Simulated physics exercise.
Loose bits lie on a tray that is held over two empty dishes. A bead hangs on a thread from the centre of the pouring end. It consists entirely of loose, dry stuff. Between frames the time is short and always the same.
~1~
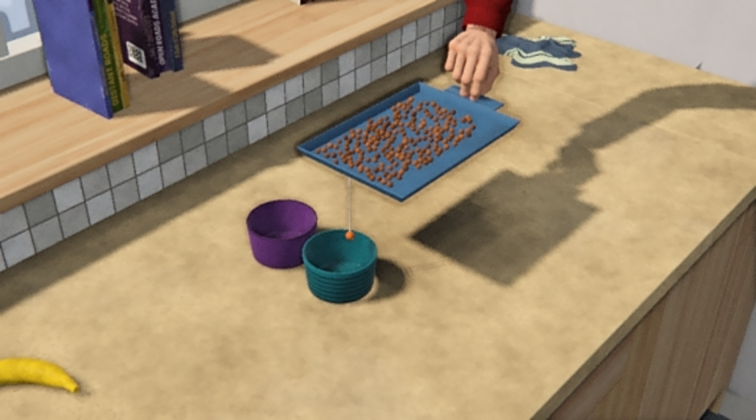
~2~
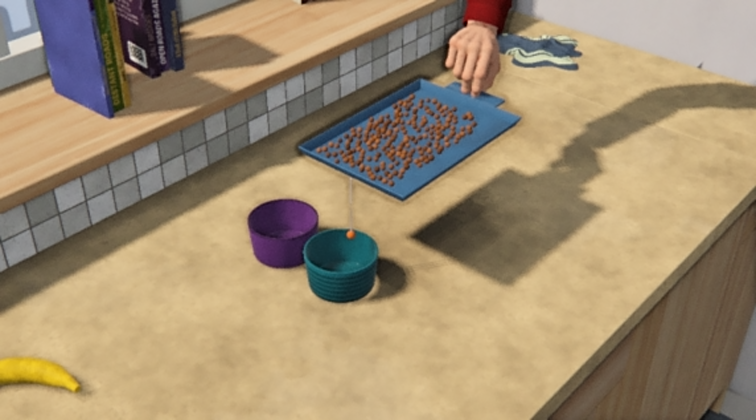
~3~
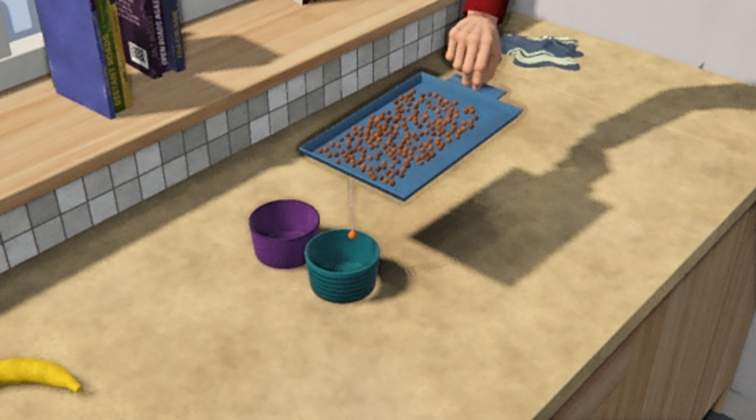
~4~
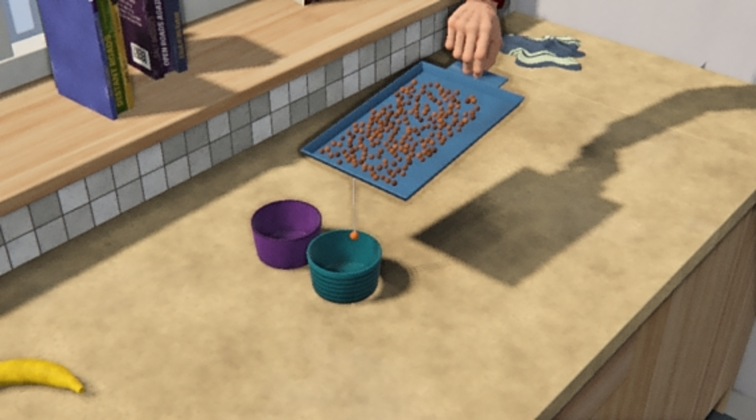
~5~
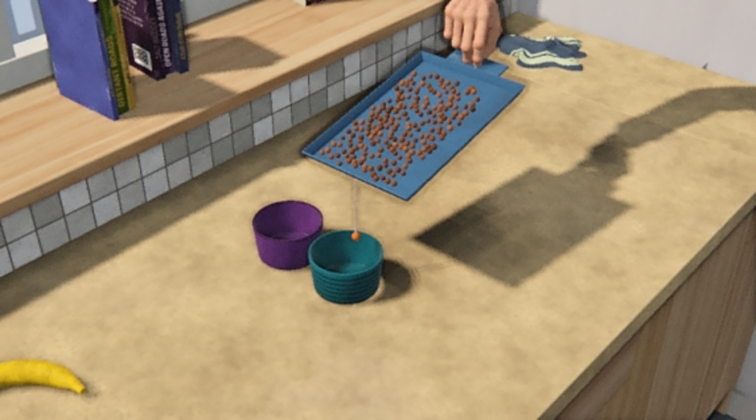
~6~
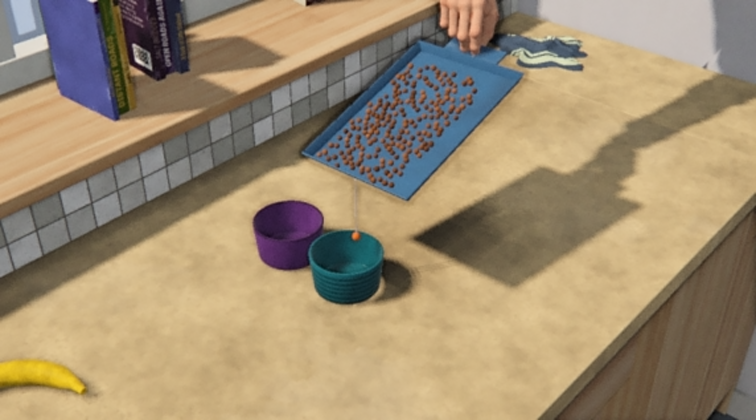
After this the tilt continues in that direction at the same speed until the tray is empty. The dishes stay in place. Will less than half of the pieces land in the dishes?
The catch is going to exceed what is lost.
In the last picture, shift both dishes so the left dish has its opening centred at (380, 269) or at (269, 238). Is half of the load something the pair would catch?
Together the dishes get less than a half first, then beyond half.
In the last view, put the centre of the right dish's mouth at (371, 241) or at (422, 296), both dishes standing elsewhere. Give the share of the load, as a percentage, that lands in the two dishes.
Near 10 % and 40 %.
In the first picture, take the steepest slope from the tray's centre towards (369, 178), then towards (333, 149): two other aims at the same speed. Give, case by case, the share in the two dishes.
First heading 50 %, second heading 80 %.
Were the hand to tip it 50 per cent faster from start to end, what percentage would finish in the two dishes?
That works out at roughly 50 per cent.
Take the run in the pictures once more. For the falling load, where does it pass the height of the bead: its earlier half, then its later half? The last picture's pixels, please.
Initially about (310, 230); subsequently about (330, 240).
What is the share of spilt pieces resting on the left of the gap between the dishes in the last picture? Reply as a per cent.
Share on the left: Near 70 %.
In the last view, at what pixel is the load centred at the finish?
Somewhere close to (329, 277) in the last picture.
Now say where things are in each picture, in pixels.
Corners of the pouring end at (305, 147) and (402, 193), level; middle of the load at (394, 138), cereal balls; left dish at (257, 248); right dish at (315, 281); bead on its thread at (350, 235), in the first frame.
Corners of the pouring end at (305, 147) and (403, 193), level; middle of the load at (395, 136), in the second frame.
Corners of the pouring end at (306, 148) and (404, 193), tipped barely, level across its low end; middle of the load at (396, 133), in the third frame.
Corners of the pouring end at (308, 149) and (405, 193), tipped a little, level across its low end; middle of the load at (397, 128), in the fourth frame.
Corners of the pouring end at (309, 150) and (406, 194), tipped a little, level across its low end; middle of the load at (397, 125), in the fifth frame.
Corners of the pouring end at (309, 151) and (406, 194), tipped clearly, level across its low end; middle of the load at (394, 122), about a third on the move; left dish at (264, 249); right dish at (321, 282), in the sixth frame.
Soon after the last picture, tray tipped steeply; about half on the tray; a small part in the right dish; a small part in the left dish; a small part outside both; a small part in the air.
A little later, tray tipped past a quarter turn; about half in the right dish; about a quarter in the left dish; about a quarter outside both.
Later still, tray tipped past a quarter turn; about half in the right dish; about a quarter in the left dish; about a quarter outside both.
At rest, tray tipped past a quarter turn; about half in the right dish; about a quarter in the left dish; about a quarter outside both.
